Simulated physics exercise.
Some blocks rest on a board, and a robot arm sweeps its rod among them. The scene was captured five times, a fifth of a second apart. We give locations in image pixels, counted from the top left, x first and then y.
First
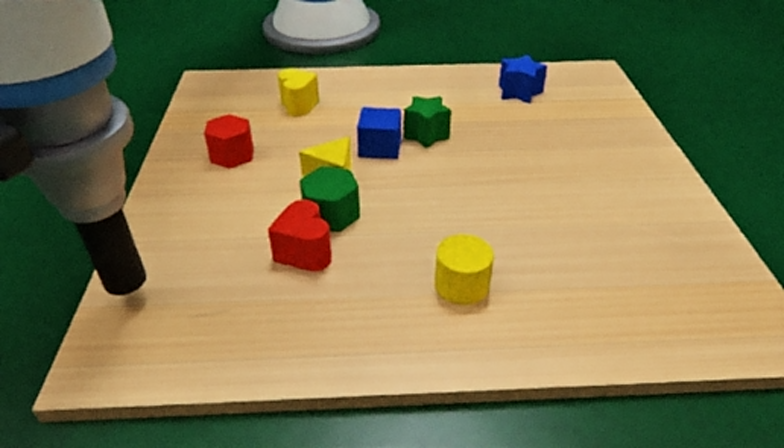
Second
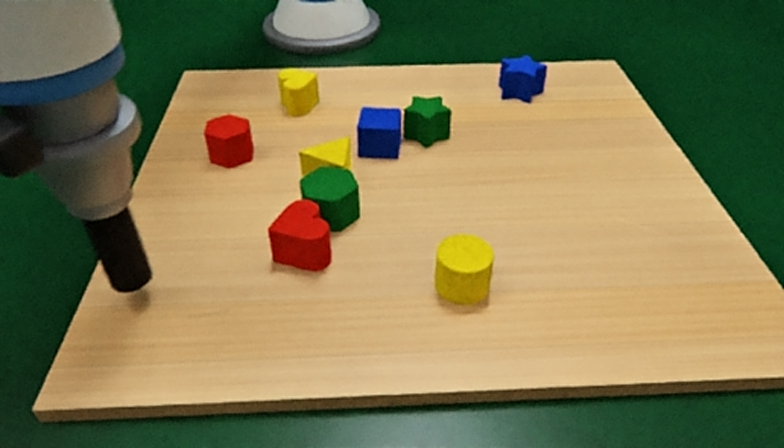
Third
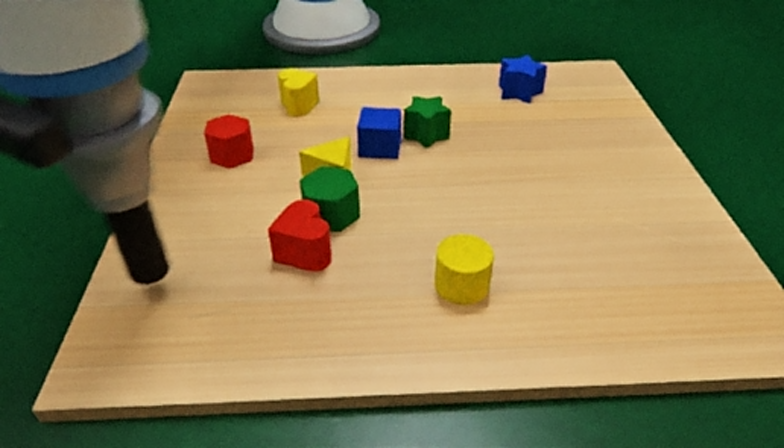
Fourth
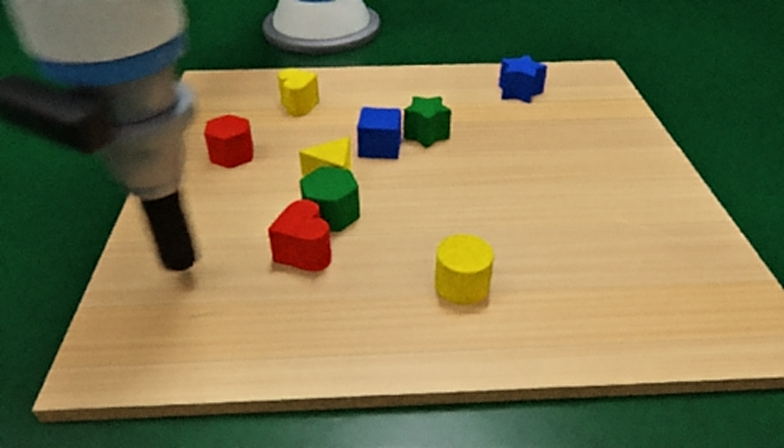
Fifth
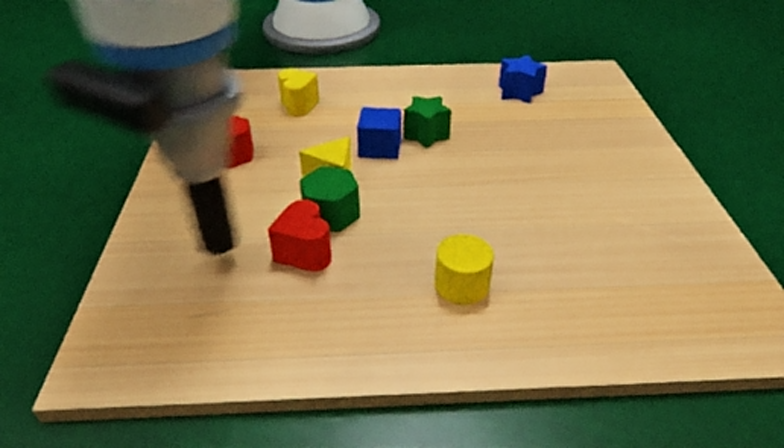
A robot arm sweeps its dark rod rightward over the board while the colored blocks stay still.
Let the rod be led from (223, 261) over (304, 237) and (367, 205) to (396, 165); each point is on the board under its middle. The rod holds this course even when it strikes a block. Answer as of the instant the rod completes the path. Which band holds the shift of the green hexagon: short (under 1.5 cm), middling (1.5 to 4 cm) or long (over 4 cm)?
Long: Over 4 cm.
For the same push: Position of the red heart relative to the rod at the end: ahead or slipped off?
I'm fairly sure the red heart slides away from the front of the rod at some point.
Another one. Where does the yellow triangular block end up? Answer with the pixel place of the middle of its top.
I'd place it at (337, 135), taking the centre of its top.
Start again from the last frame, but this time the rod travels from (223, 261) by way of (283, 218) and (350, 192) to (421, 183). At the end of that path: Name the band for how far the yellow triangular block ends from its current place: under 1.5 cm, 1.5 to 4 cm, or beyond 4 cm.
Between 1.5 and 4 cm.
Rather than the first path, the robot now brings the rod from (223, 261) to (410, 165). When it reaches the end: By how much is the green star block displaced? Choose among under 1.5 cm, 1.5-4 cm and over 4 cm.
By the end of the path, it will have gone short of 1.5 cm.
What follows on the original path. One third of the way, rod (302, 219); red heart (333, 222), turned 15° clockwise; green hexagon (332, 180).
Two thirds of the way, rod (367, 187); red heart (346, 221), turned 40° clockwise; green hexagon (379, 149), turned 45° anticlockwise; yellow triangular block (338, 138), turned 75° anticlockwise.
At the end, rod (396, 148); red heart (346, 221), turned 40° clockwise; green hexagon (396, 114), turned 80° anticlockwise; yellow triangular block (337, 135), turned 90° anticlockwise; blue square (380, 93), turned 15° anticlockwise.
